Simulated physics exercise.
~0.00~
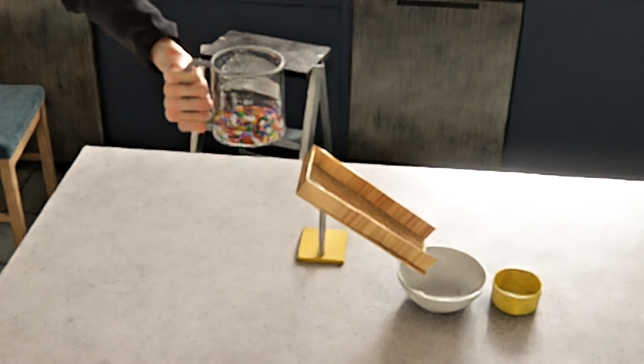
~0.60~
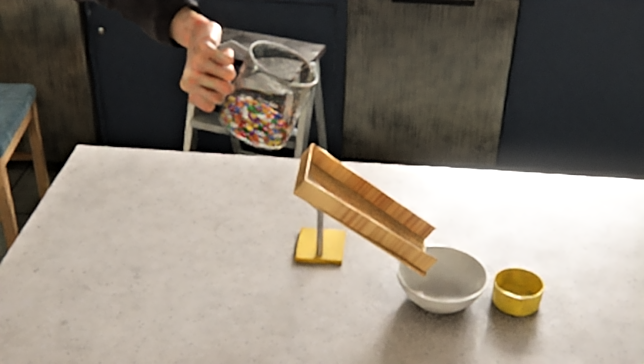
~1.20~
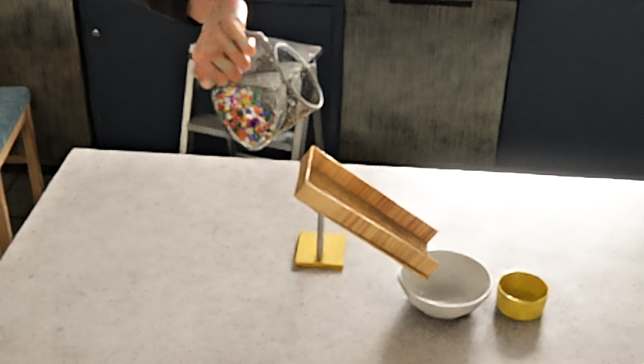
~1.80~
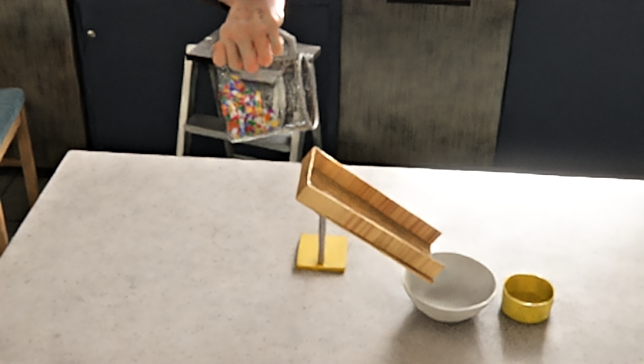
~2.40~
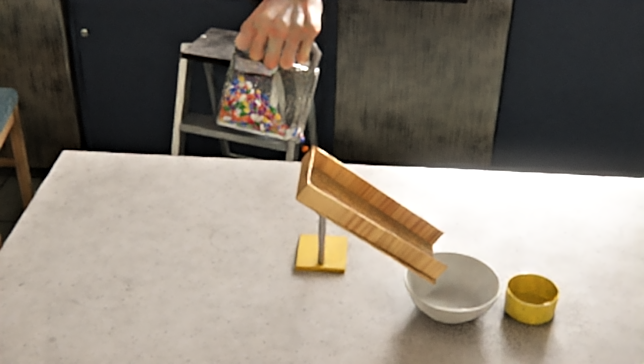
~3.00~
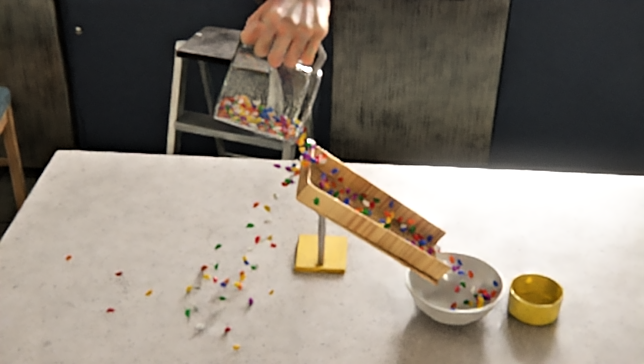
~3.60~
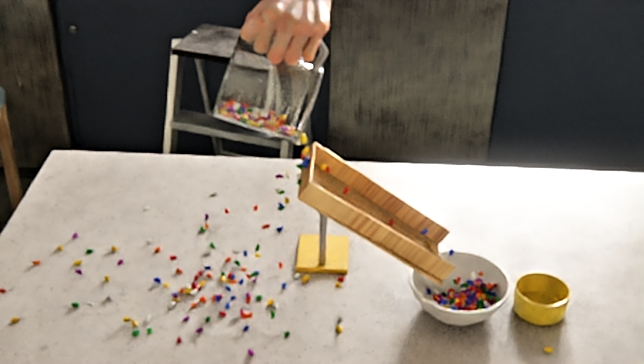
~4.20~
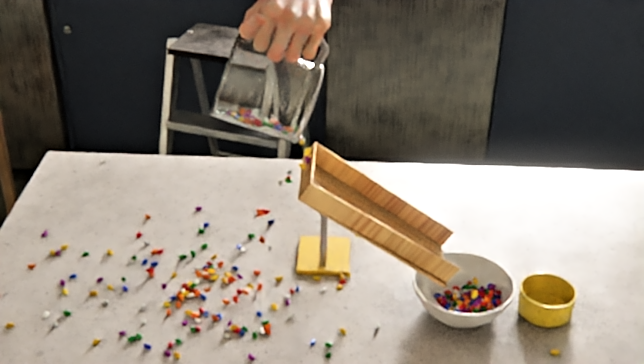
Colourful jelly beans pouring from a hand-tilted glass jug onto a wooden chute, some sliding into a white bowl, many scattering across the table.
